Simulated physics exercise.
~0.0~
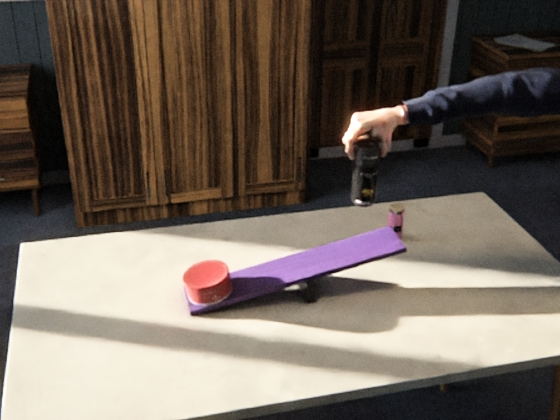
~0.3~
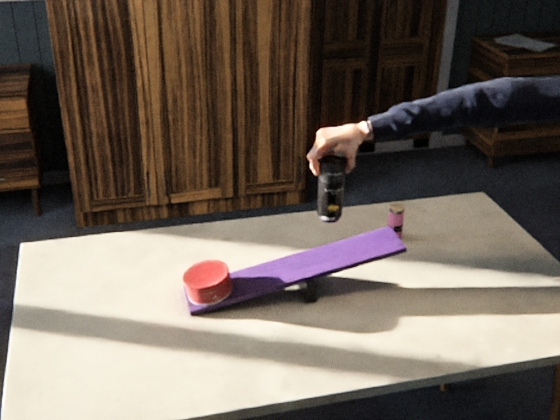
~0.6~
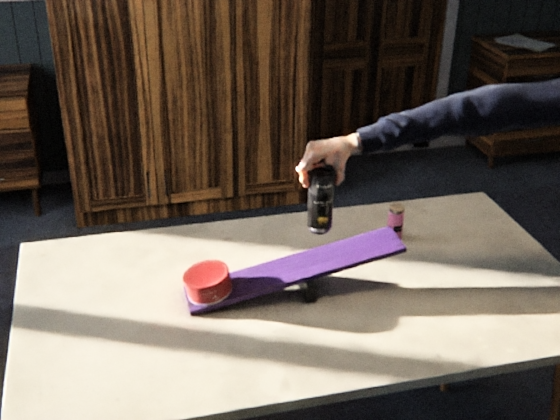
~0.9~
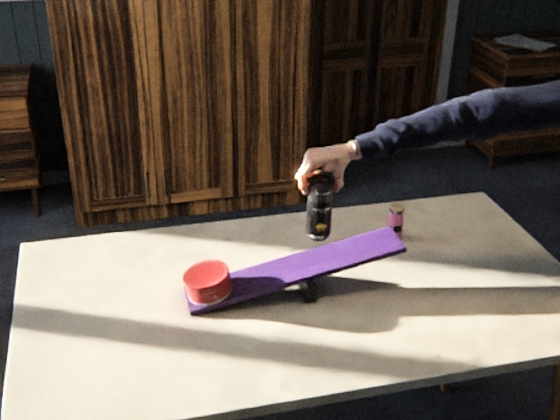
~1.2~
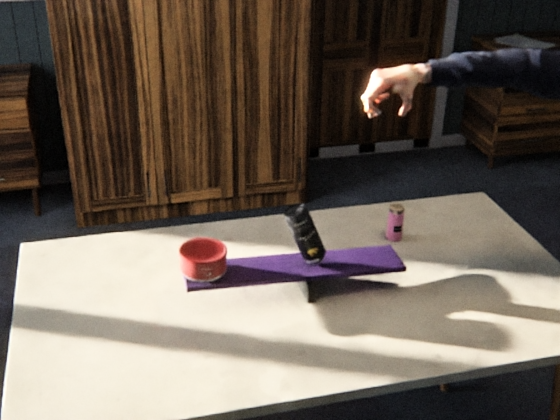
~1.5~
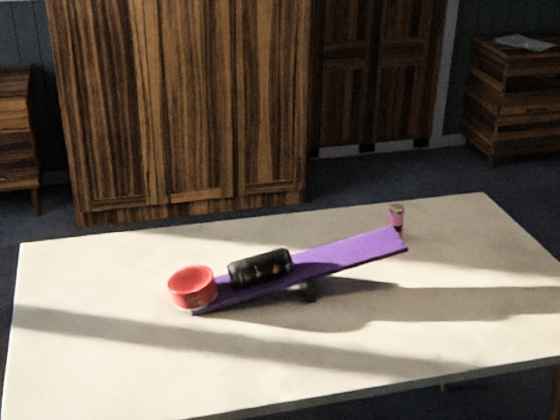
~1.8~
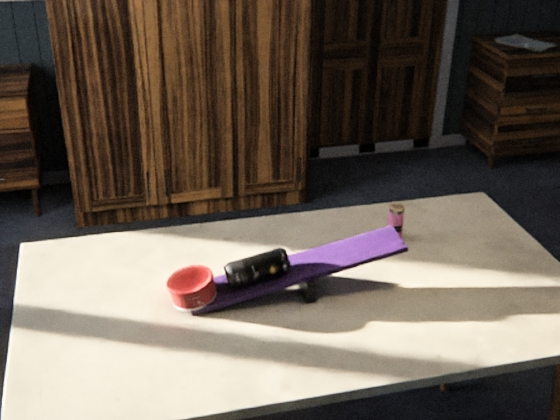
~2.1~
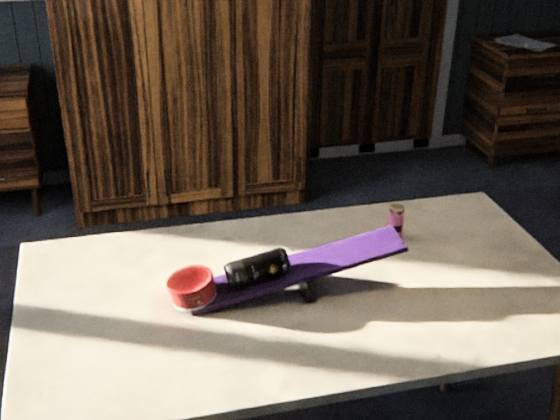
The video shows a hand lowering a black can over a tilted purple plank holding a red tub, then letting go; the plank briefly tips and levels, the can topples left, and the plank rests left end low, can lying against the shifted tub, pink shaker still standing behind.
